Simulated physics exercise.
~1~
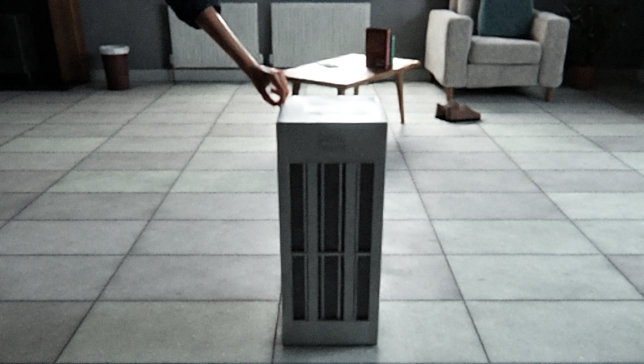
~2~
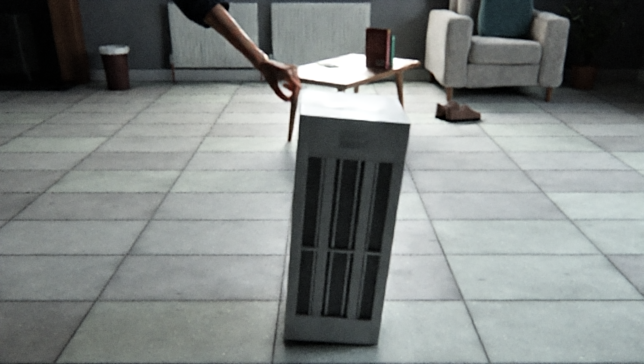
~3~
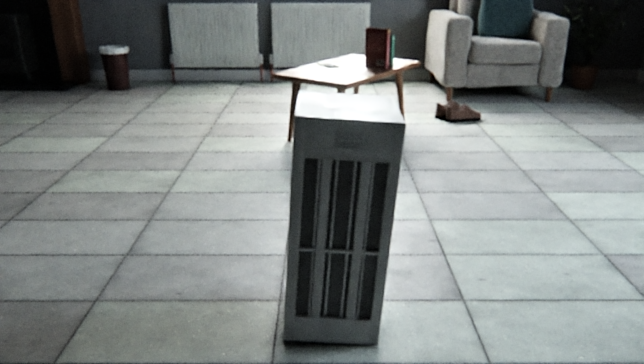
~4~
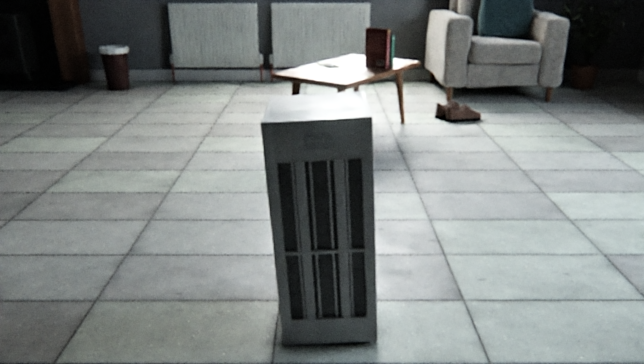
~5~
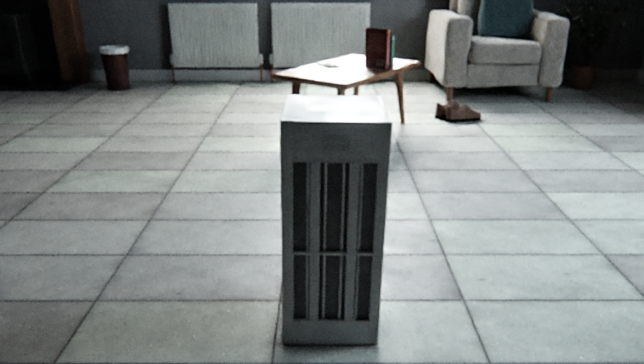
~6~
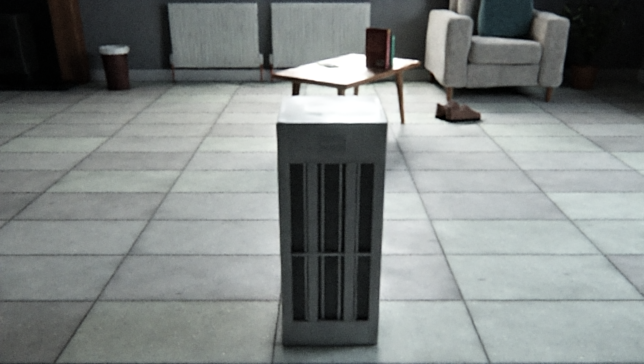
At first, a hand reaches in from the upper left and touches the top of a tall, pale crate with dark slatted openings, standing upright on a tiled floor. A low table and a grey armchair sit behind it. The crate tips to the right, and the hand comes away and leaves the view. Still leaning right at first, the crate then rocks back past upright and tilts to the left. It swings slightly right again, in a much smaller lean. Finally, it settles upright on its base where it began.
